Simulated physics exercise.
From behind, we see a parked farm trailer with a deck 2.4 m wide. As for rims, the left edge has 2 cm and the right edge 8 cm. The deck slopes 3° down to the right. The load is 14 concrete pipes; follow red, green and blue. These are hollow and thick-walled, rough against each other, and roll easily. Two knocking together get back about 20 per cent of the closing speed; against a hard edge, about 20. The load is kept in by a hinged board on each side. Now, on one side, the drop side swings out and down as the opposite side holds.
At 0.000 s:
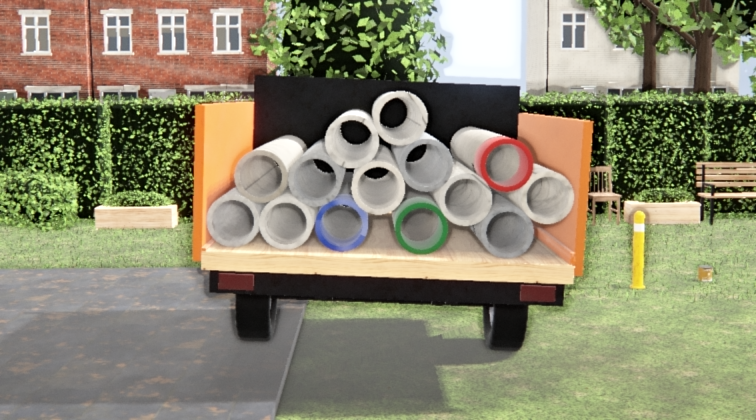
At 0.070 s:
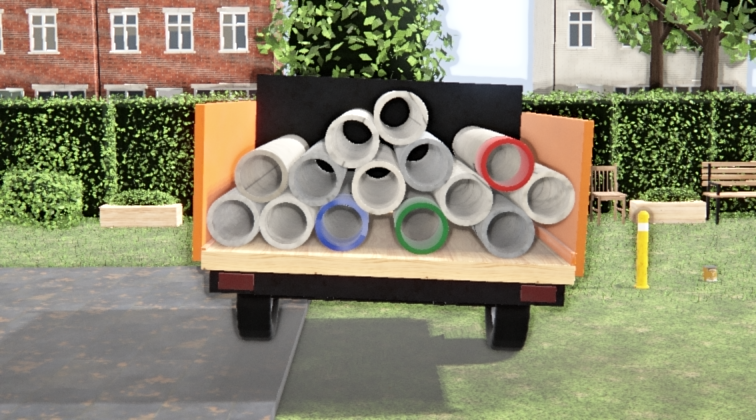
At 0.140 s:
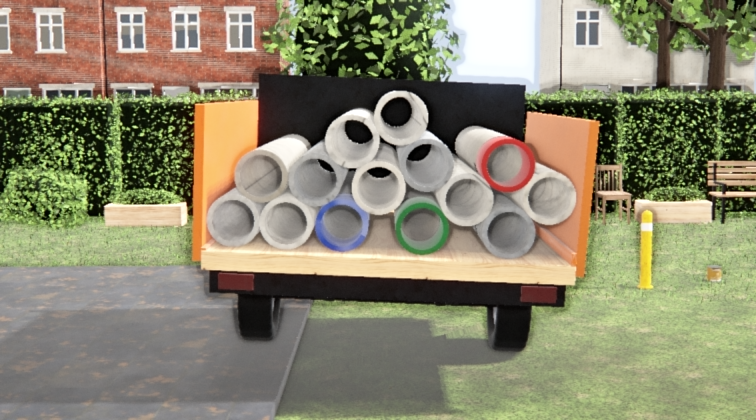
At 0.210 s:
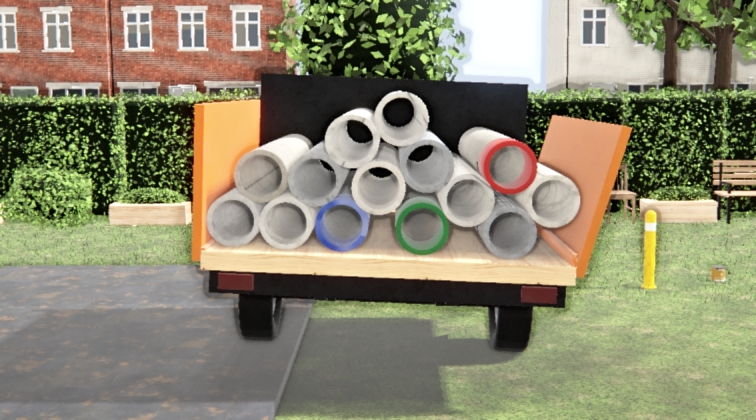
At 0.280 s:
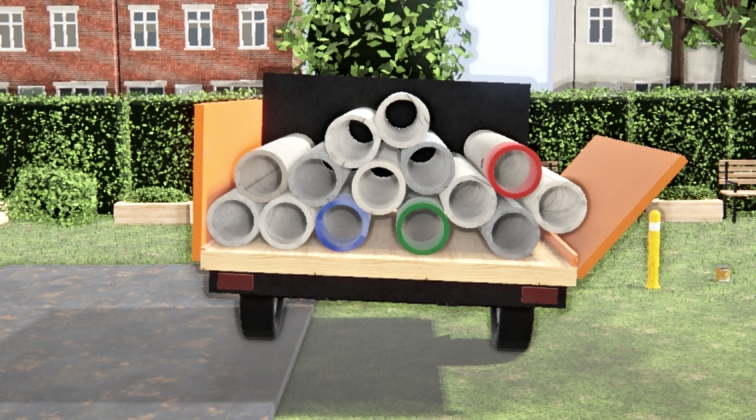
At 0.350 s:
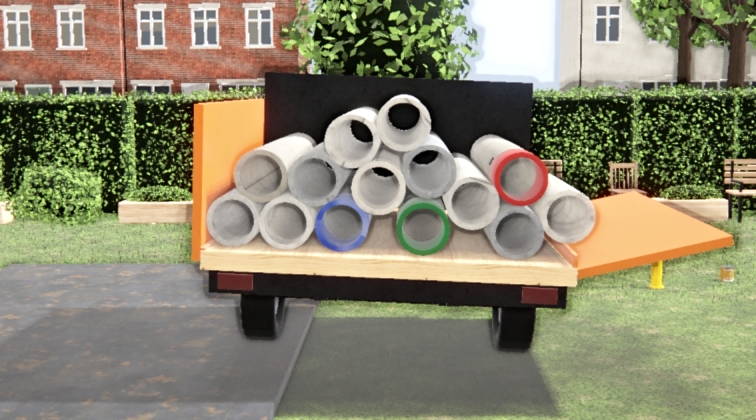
The clip opens on the rear of a parked orange-sided trailer stacked with grey concrete pipes, their ends rimmed red, green and blue on three of them. The right side board then swings outward and down, while the red-rimmed pipe and its neighbours on the right shift slightly rightward.
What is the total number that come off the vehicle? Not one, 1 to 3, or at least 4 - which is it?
It comes to 1 to 3.
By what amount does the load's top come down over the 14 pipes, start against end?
Drop: Approx. 25 centimetres.
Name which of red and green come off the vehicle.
As for those two, red gets free while green stays put.
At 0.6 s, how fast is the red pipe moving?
I'd put it near 1.5 m/s.
Then, 0.6 s in, red is up on others, 5 cm from the right edge, rolling right; green is on the deck, 95 cm from the right edge, rolling right; blue is on the deck, 85 cm from the left edge; 1 gone from the deck.
Then, 0.7 s in, red is dropping off the right side; blue is on the deck, 85 cm from the left edge; still the same for green; 2 gone from the deck.
Then, 0.8 s in, red is dropping off the right side; green is on the deck, 90 cm from the right edge, rolling right; still the same for blue; 2 gone from the deck.
Then, 0.9 s in, red is dropping off the right side; still the same for green, blue; 2 gone from the deck.
In the end (4.5 s), red is down on the right; green is on the deck, 85 cm from the right edge; blue is on the deck, 90 cm from the left edge; 2 gone from the deck.
